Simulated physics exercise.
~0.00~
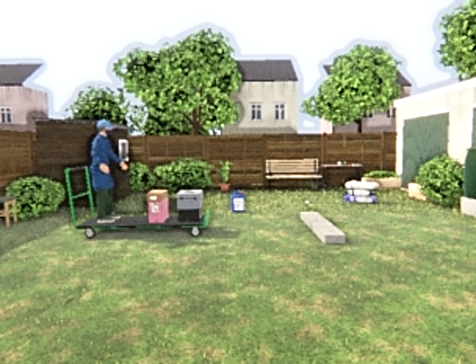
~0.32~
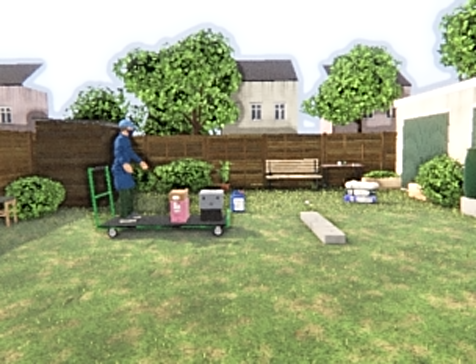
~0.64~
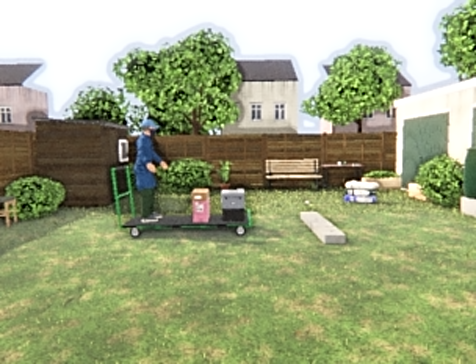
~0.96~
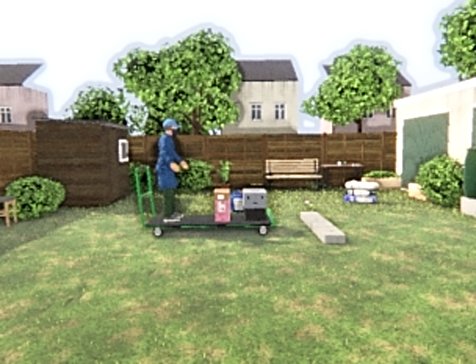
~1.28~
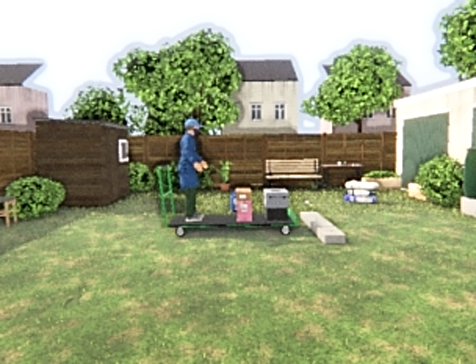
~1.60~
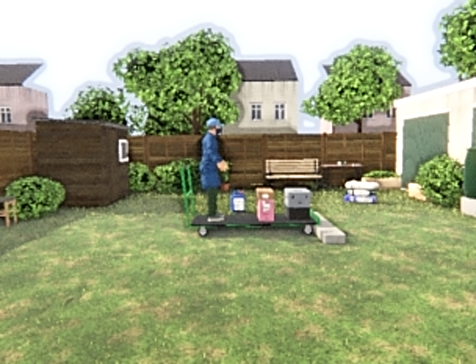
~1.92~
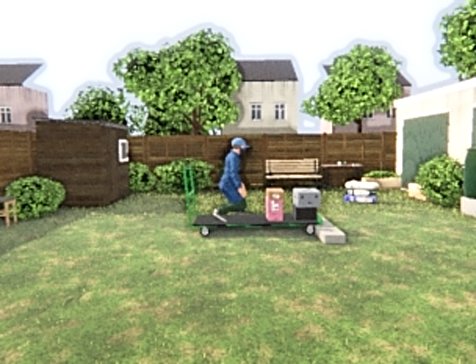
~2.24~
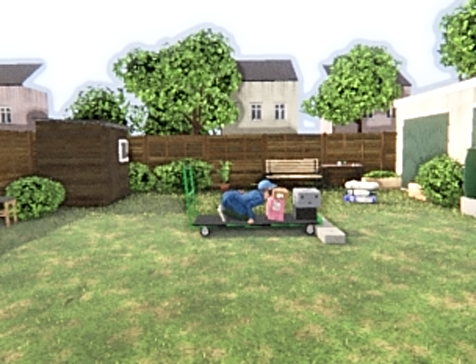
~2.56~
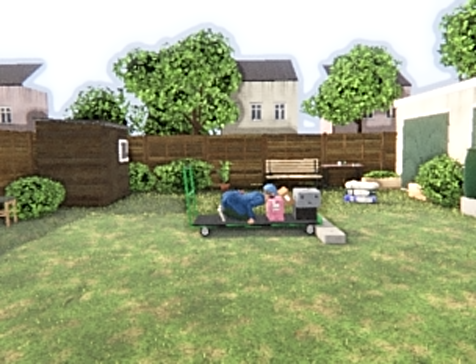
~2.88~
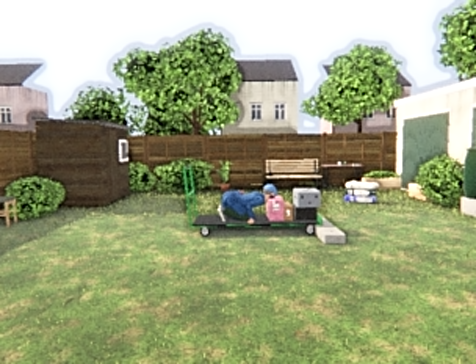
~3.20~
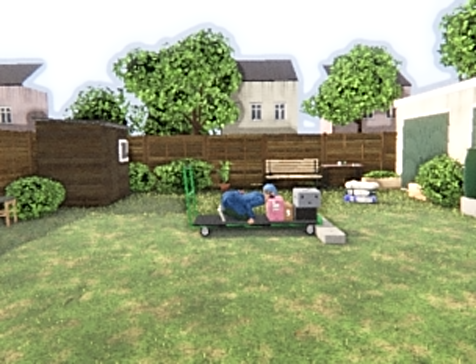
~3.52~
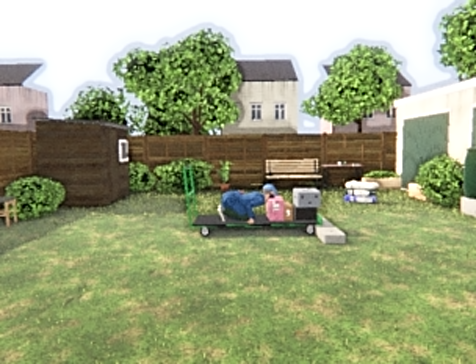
A person in blue rode a flat trolley rightward across a lawn until it stopped dead at a low kerb, then pitched forward and ended sprawled face down against the pink parcel, with the grey toolbox and other boxes still aboard.
